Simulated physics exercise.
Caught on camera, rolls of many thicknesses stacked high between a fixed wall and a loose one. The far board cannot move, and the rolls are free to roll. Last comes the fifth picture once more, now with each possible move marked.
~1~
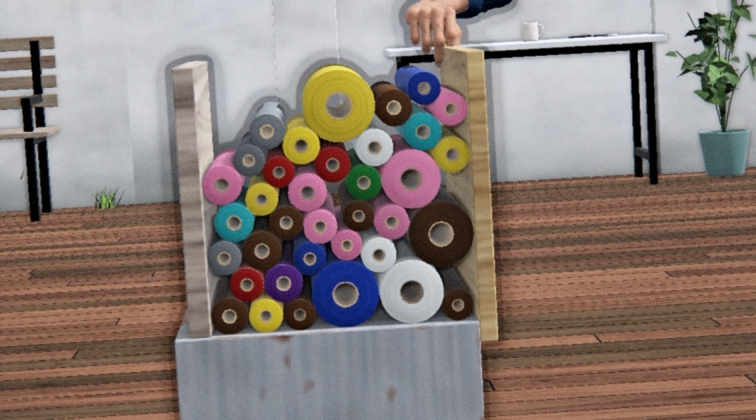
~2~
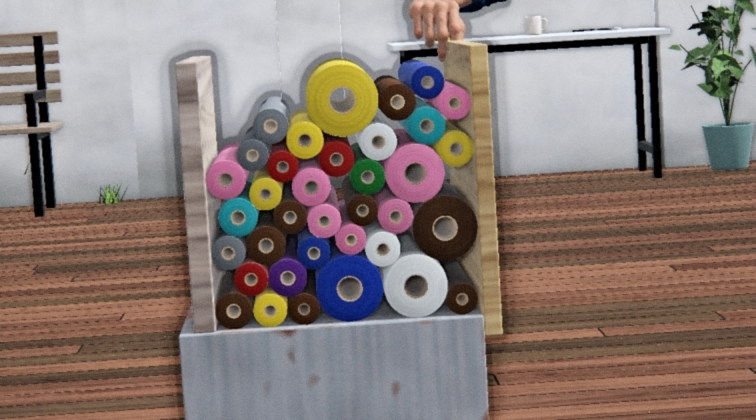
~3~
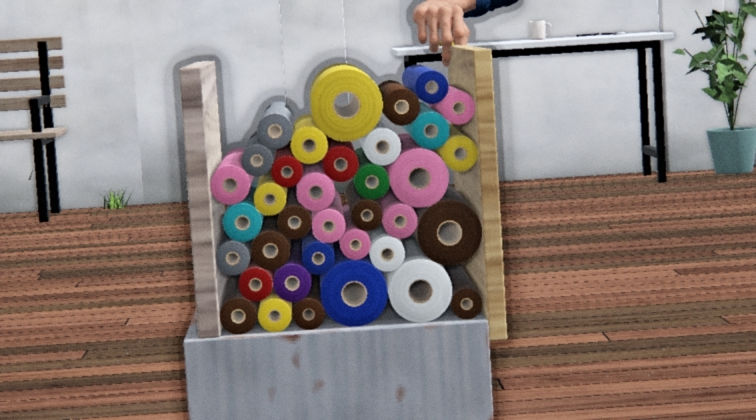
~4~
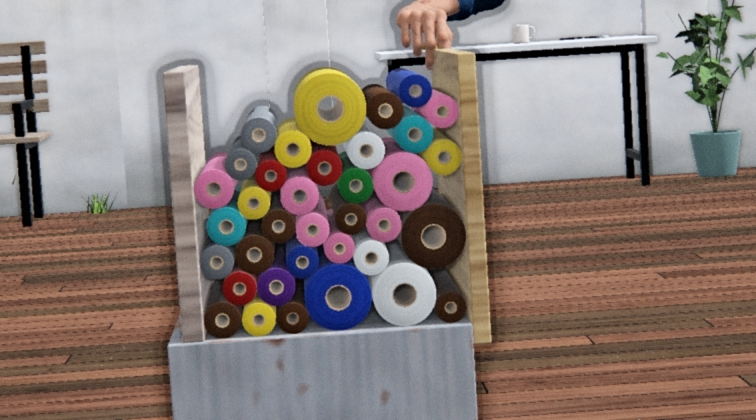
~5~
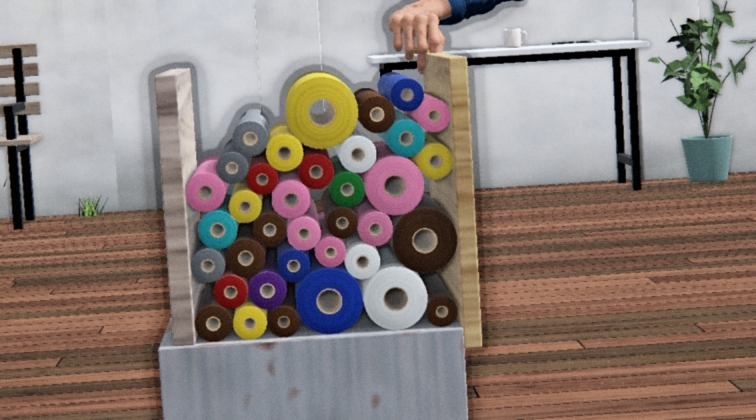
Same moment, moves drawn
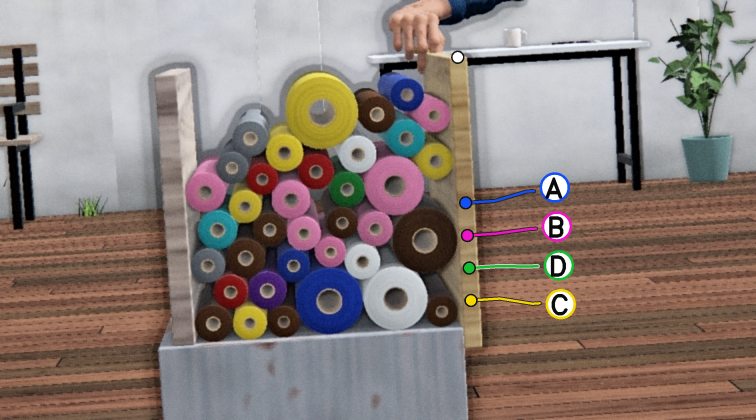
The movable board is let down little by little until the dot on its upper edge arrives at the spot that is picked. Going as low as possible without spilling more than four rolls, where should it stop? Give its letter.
No lower than A.
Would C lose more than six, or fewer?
More than six.
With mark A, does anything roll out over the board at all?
Yes.
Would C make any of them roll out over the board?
At C: Yes.
On the marked copy, A at (466, 203); B at (468, 236); C at (471, 300); D at (470, 268); the white dot at (458, 57).
With A. Early on, top of the board (452, 127).
Further on, top of the board (456, 202).
At the end, top of the board (456, 203), four out over the board.
As for the rest, B more than four out over the board; C more than four out over the board; D more than four out over the board.
